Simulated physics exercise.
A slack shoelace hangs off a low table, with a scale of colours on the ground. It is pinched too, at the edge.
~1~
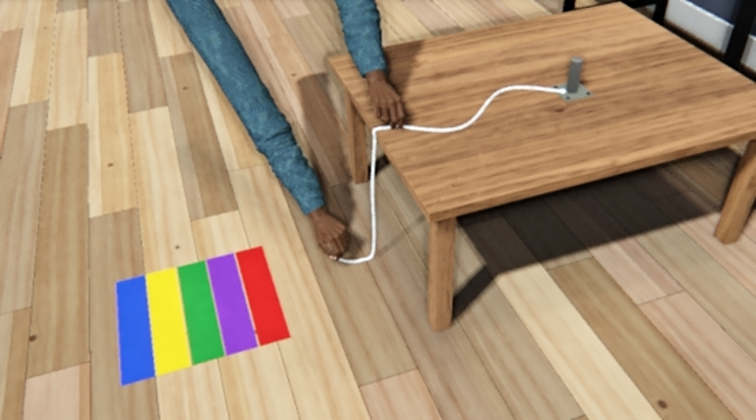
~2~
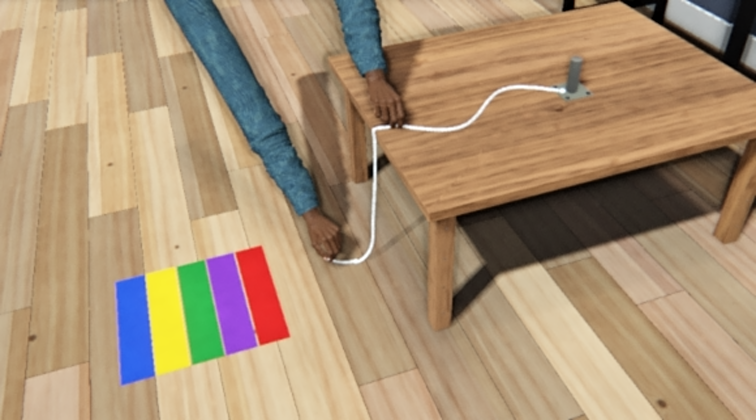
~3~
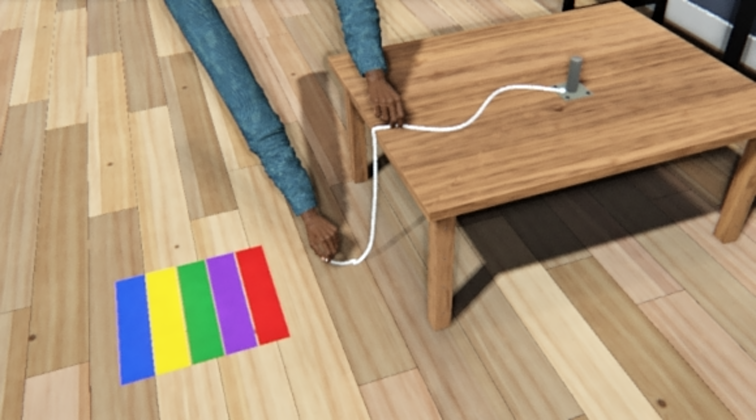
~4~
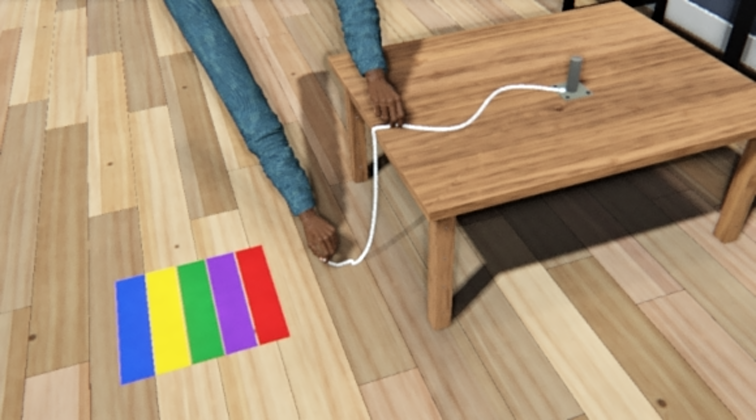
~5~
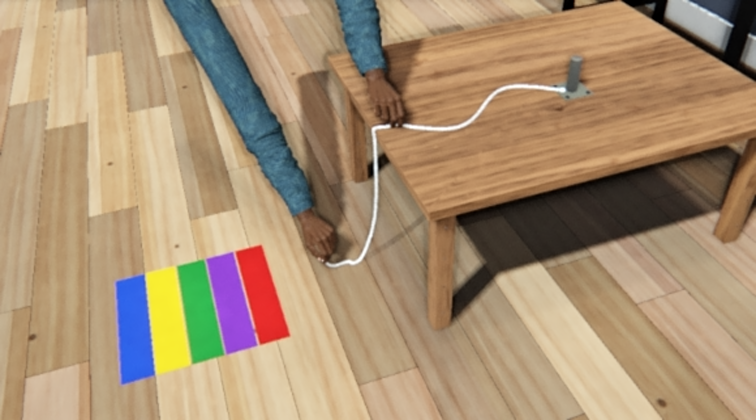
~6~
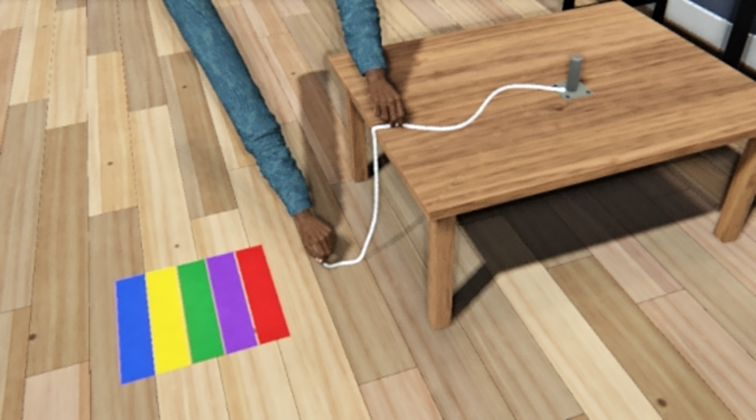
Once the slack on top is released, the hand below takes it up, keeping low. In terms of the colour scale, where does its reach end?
At green.
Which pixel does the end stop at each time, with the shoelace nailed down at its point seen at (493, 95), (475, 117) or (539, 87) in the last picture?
Approximately at (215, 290), at (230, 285) and at (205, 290), in that order.
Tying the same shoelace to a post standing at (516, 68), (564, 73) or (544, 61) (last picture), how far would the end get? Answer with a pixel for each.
In order, the pixels are (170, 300), (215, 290) and (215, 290).
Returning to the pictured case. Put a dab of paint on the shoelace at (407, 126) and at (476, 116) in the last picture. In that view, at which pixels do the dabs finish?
First: (377, 134). Second: (450, 114).
Soon after, end near (258, 277); over red.
After that, end near (221, 286); over purple.
At the stop, end near (200, 292); over green. The end stops over the green strip.
